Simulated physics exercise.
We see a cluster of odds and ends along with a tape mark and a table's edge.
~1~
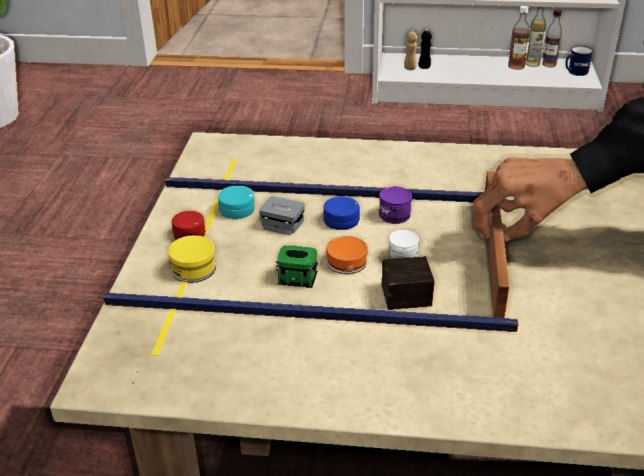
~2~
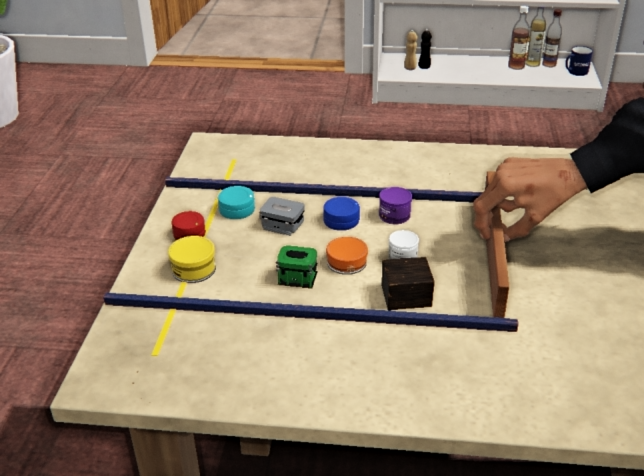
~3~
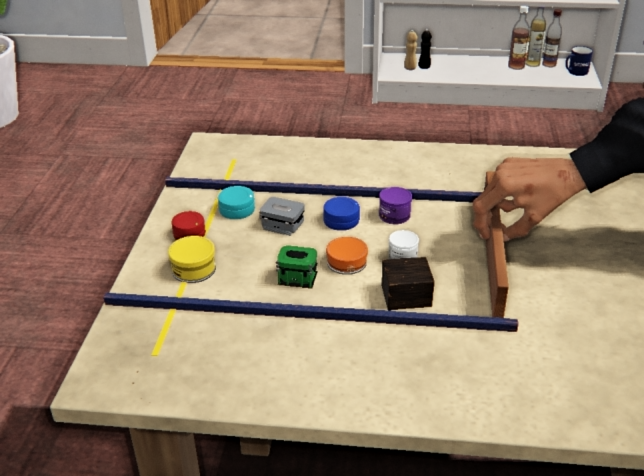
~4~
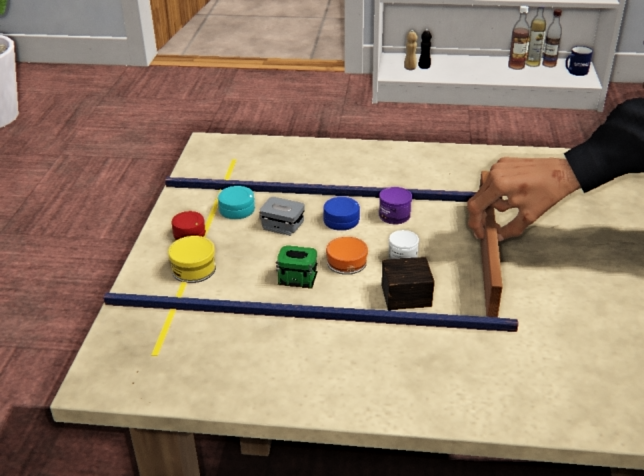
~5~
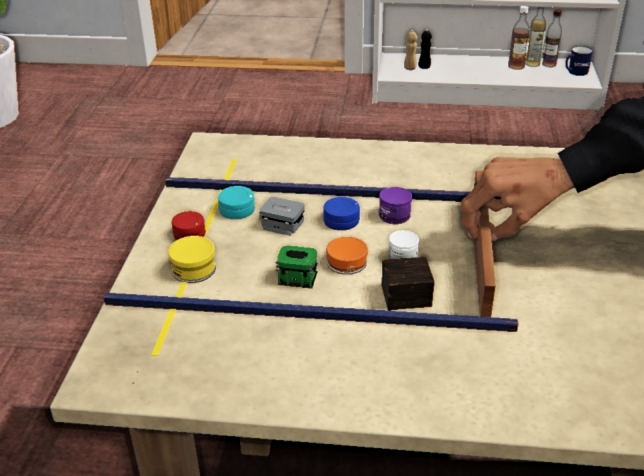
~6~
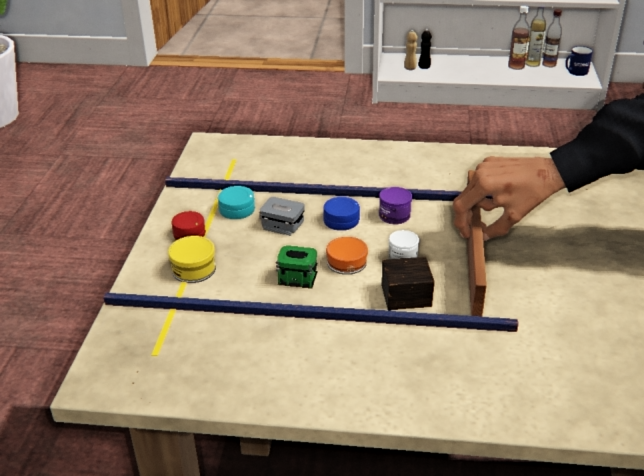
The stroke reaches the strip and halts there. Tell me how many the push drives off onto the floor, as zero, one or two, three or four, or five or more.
One or two, I think.
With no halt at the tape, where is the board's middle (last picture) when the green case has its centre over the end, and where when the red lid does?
Middle approx. at (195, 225), then approx. at (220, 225).
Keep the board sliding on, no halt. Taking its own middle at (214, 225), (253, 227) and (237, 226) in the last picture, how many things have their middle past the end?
Taking the places in turn, the counts are 2, 0 and 0.
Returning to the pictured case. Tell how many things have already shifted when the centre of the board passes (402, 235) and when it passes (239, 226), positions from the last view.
At that stage 3; at the next, 10.
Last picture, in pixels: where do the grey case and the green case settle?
First object about (155, 222); second object about (124, 261).
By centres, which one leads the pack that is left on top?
That would be the green case.
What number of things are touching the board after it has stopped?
Total: 4.
A little later, none off yet; red lid at rest near (189, 227); yellow tin at rest near (193, 260); turquoise lid at rest near (236, 202).
When it is over, the number that fall off is one or two; down, yellow tin and red lid.
